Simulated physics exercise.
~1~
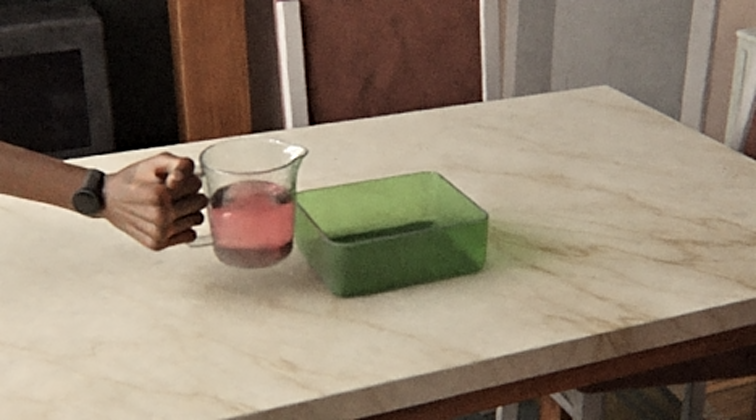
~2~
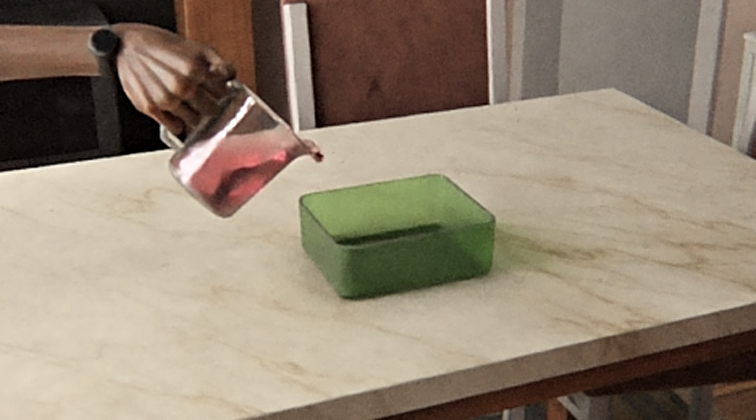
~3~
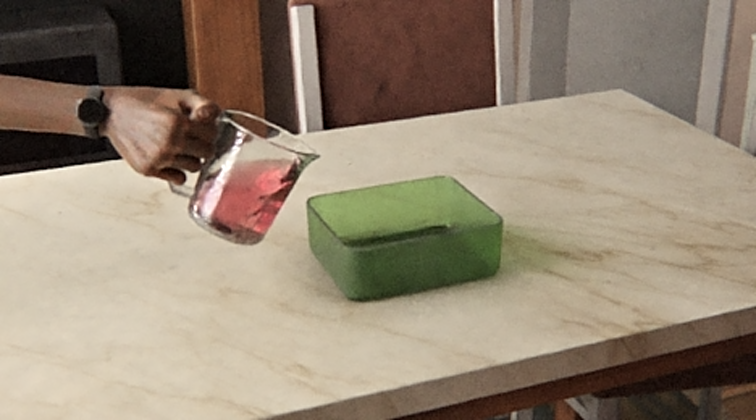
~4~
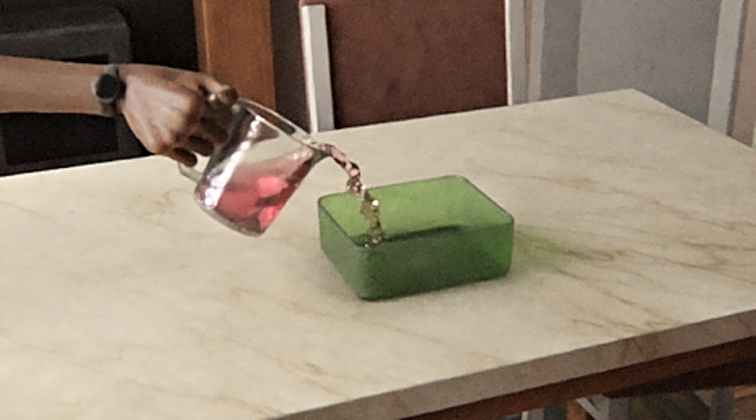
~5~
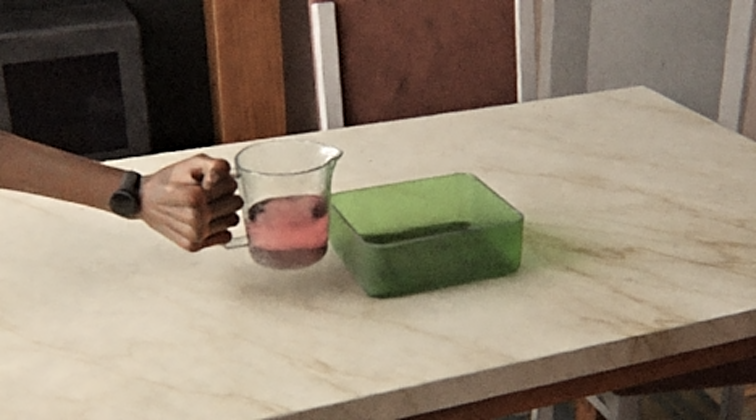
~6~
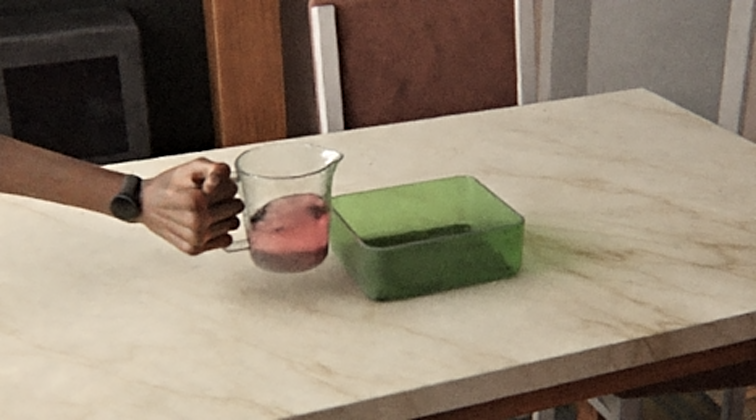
A hand tips a jug of pink liquid twice toward a green dish, then levels it.
